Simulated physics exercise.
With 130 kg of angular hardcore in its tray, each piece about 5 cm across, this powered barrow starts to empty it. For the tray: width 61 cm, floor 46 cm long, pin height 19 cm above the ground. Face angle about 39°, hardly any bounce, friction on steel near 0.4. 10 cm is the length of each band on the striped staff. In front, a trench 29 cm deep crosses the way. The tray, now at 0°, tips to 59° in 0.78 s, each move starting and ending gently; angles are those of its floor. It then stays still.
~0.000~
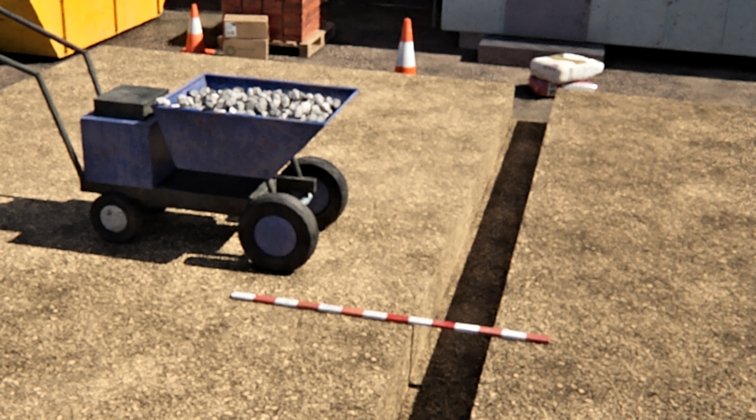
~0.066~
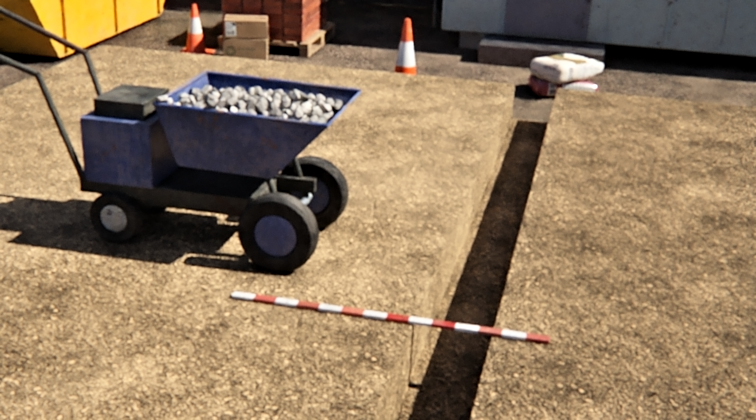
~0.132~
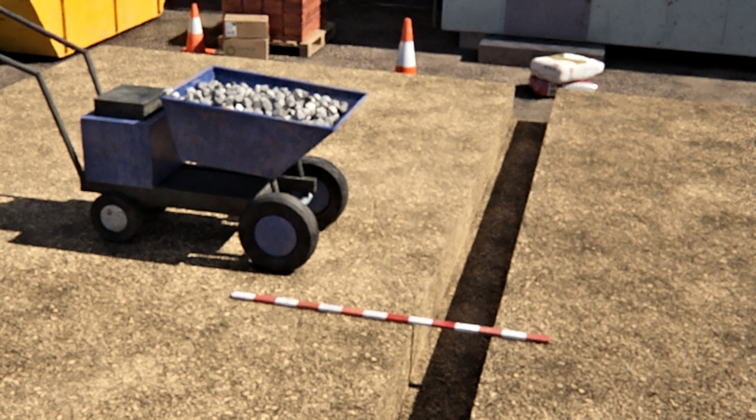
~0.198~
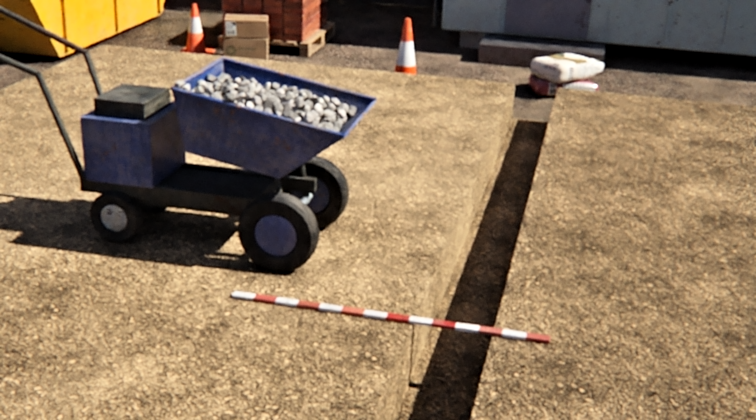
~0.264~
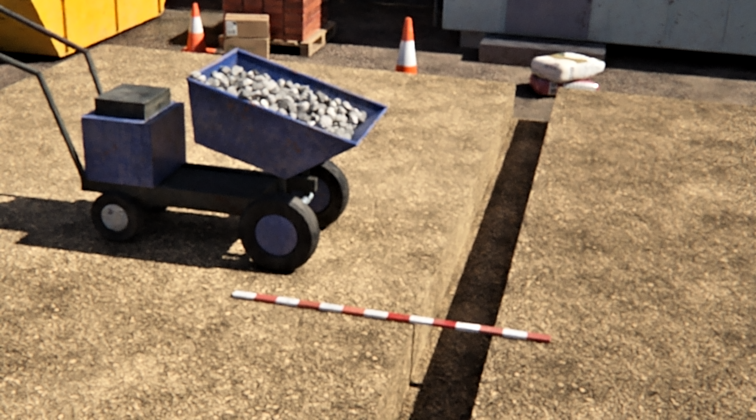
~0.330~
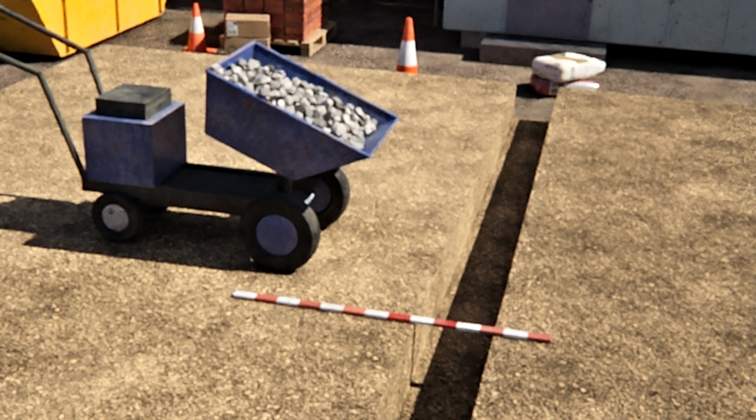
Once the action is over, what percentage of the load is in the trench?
About 46 in every hundred.
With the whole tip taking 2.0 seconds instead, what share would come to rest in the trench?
Near 40 per cent.
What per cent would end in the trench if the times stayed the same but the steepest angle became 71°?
Then close to 90 per cent.
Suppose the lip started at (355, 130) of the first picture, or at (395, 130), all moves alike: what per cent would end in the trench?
Roughly 45 per cent, then 25 per cent.
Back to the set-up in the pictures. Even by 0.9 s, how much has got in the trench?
Roughly 5 percent of the load.
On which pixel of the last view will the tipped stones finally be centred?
The stones end up centred near (468, 315).
After 0.6 s the floor is at 49°; 100 % in the tray; the foremost stones are at (398, 185).
After 0.9 s the floor is at 59°; 92 % in the tray, 3 % short of the trench, 5 % in the trench; the foremost stones are at (474, 297).
After 1.2 s the floor is at 59°; 62 % in the tray, 6 % short of the trench, 33 % in the trench; the foremost stones are at (515, 321).
After 3.2 s the floor is at 59°; 48 % in the tray, 6 % short of the trench, 46 % in the trench; the foremost stones are at (521, 318).
